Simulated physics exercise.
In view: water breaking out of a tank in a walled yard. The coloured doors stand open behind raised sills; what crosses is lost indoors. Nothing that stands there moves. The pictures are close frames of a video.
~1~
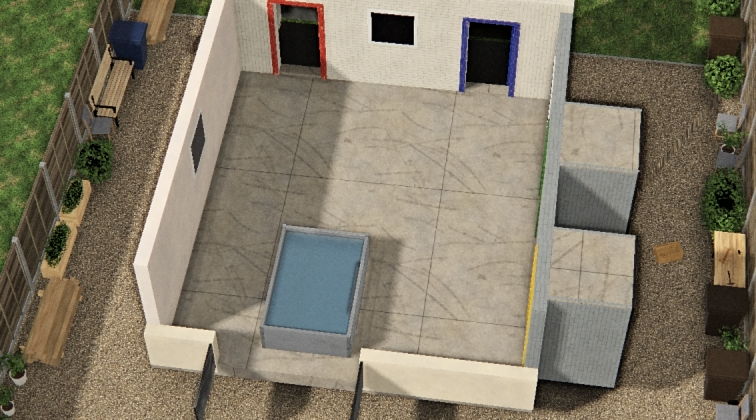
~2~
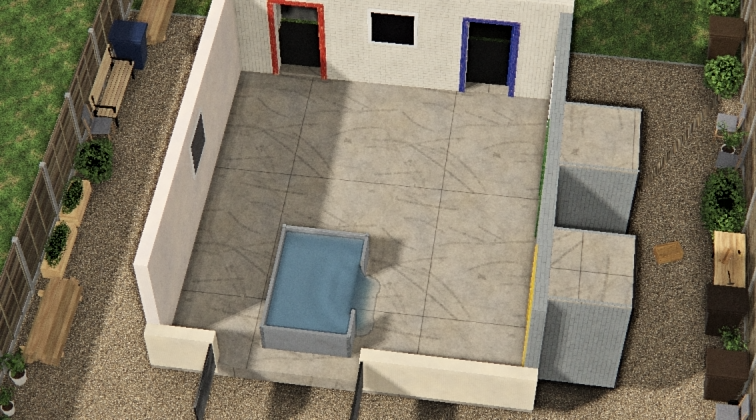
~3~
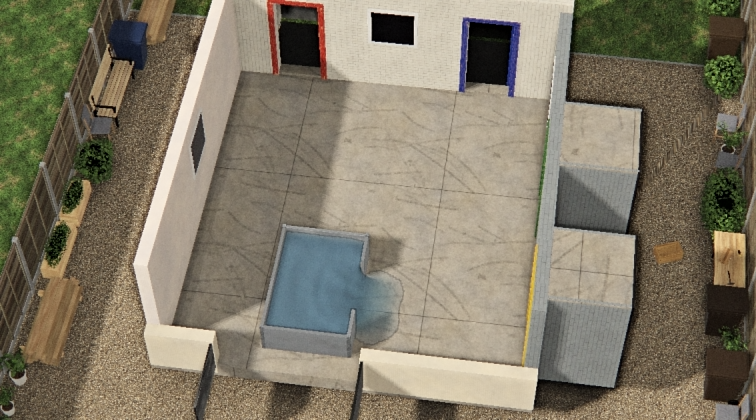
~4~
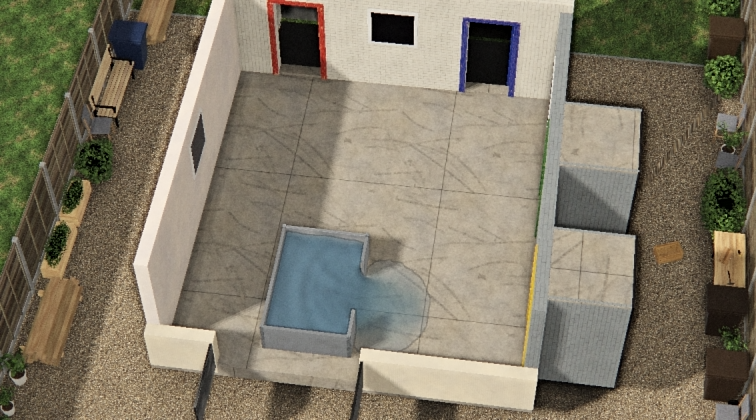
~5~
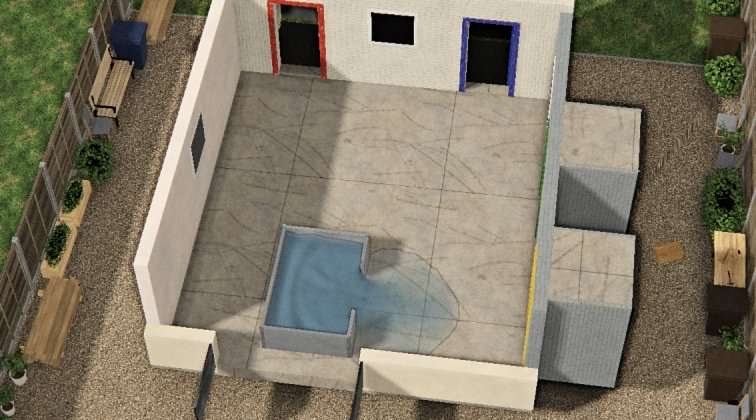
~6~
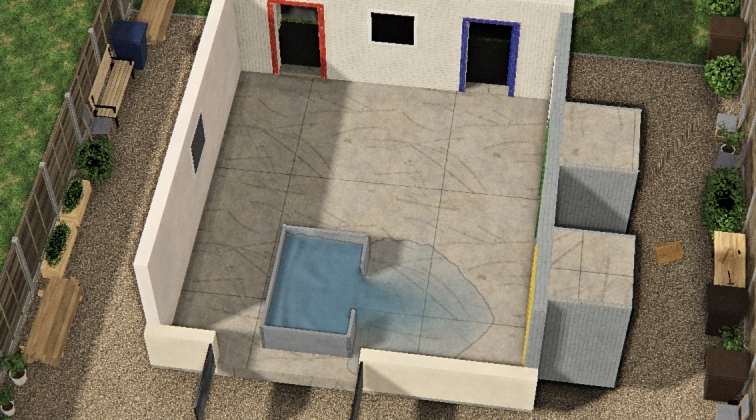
Water poured out through a gap in the right side of a small tank in a walled yard, spreading rightward across the paved floor in a widening wet patch, while the level inside dropped.
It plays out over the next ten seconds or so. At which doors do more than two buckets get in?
One by one: The red door holds within the limit; the blue door floods; the yellow door floods; the green door holds within the limit.
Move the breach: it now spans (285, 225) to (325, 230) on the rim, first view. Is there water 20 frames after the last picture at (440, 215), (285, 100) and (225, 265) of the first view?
One after the other: Clear, covered, no water.
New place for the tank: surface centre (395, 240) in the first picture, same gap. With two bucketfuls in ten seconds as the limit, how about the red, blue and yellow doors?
My reading: The red one lets less in, the blue one floods, the yellow one goes over.
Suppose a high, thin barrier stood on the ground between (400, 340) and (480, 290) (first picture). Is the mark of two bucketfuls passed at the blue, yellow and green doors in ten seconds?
In short: Blue door lets more in; yellow door lets less in; green door goes over.
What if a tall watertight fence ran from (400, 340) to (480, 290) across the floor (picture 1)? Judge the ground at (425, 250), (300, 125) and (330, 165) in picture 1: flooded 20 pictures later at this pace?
One after the other: Wet, dry, no water.
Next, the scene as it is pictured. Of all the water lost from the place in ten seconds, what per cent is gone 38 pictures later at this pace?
Near 70 in a hundred.
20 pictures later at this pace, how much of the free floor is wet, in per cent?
Some 35 per cent.
A moment on, water covers 20 % of the floor; the red door not reached, the blue door not reached, the yellow door under two buckets in, the green door not reached.
Next, water covers 25 % of the floor; the red door not reached, the blue door not reached, the yellow door far over two buckets in, the green door wet at the sill, nothing in.
Then, water covers 35 % of the floor; the red door not reached, the blue door not reached, the yellow door far over two buckets in, the green door under two buckets in.
Later, water covers 55 % of the floor; the red door not reached, the blue door over two buckets in, the yellow door far over two buckets in, the green door under two buckets in.
In the end, water covers 70 % of the floor; the red door wet at the sill, nothing in, the blue door over two buckets in, the yellow door far over two buckets in, the green door under two buckets in.
